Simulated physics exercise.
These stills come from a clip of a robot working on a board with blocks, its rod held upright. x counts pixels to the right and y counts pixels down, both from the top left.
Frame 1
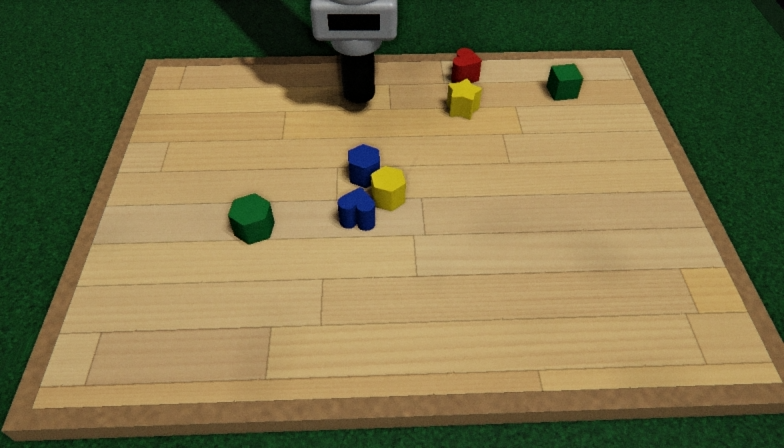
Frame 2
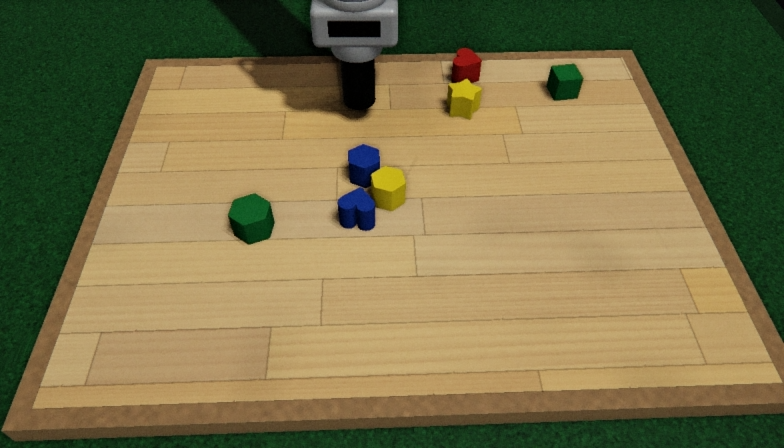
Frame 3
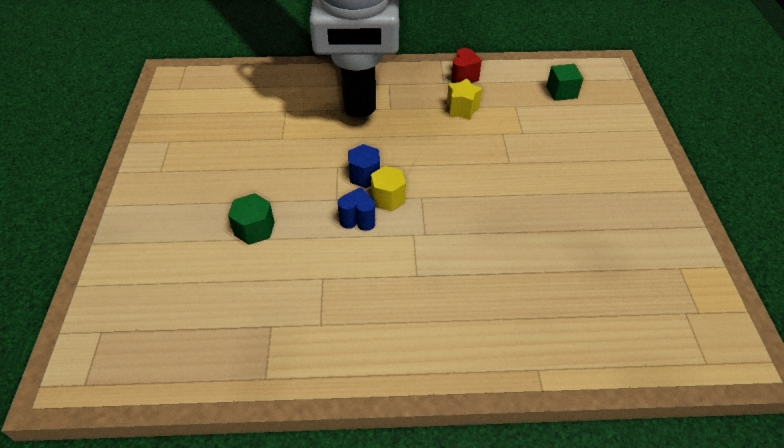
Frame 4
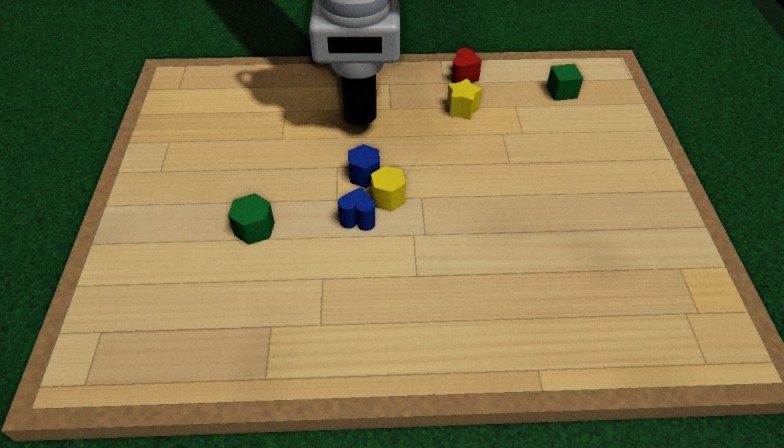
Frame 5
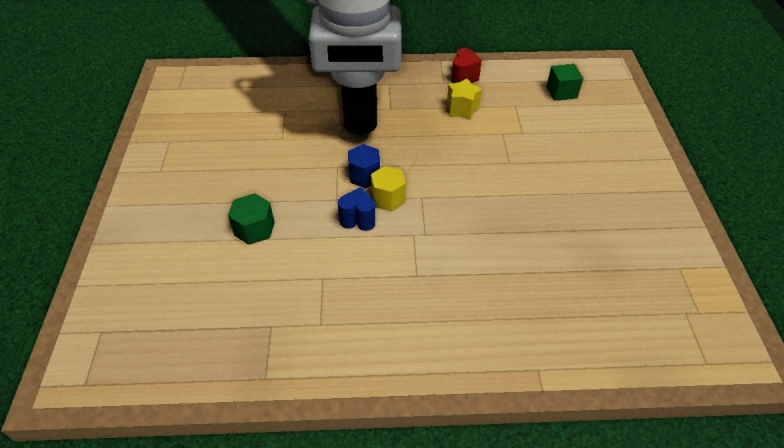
Robot arm with a black rod moving slowly forward over a wooden board toward still blue, yellow, green and red blocks.
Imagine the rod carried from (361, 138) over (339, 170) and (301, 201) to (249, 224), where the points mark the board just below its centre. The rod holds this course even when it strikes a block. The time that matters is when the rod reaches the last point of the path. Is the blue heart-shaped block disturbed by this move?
The blue heart-shaped block does not move.
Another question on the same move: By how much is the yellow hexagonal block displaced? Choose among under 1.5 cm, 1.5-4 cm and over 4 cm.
Movement: Under 1.5 cm.
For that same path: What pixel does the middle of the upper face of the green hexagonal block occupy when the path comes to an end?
Pixel (212, 226).
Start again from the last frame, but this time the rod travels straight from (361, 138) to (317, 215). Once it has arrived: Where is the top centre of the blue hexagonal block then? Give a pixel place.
If I read the scene right, the answer is (364, 172).
On the path given first. One third of the way, rod (337, 158); blue hexagonal block (365, 163), turned 20° anticlockwise.
Two thirds of the way, rod (299, 187); blue hexagonal block (365, 164), turned 20° anticlockwise.
At the end, rod (246, 211); green hexagonal block (212, 226); blue heart-shaped block still; blue hexagonal block (365, 164), turned 20° anticlockwise; yellow hexagonal block still.
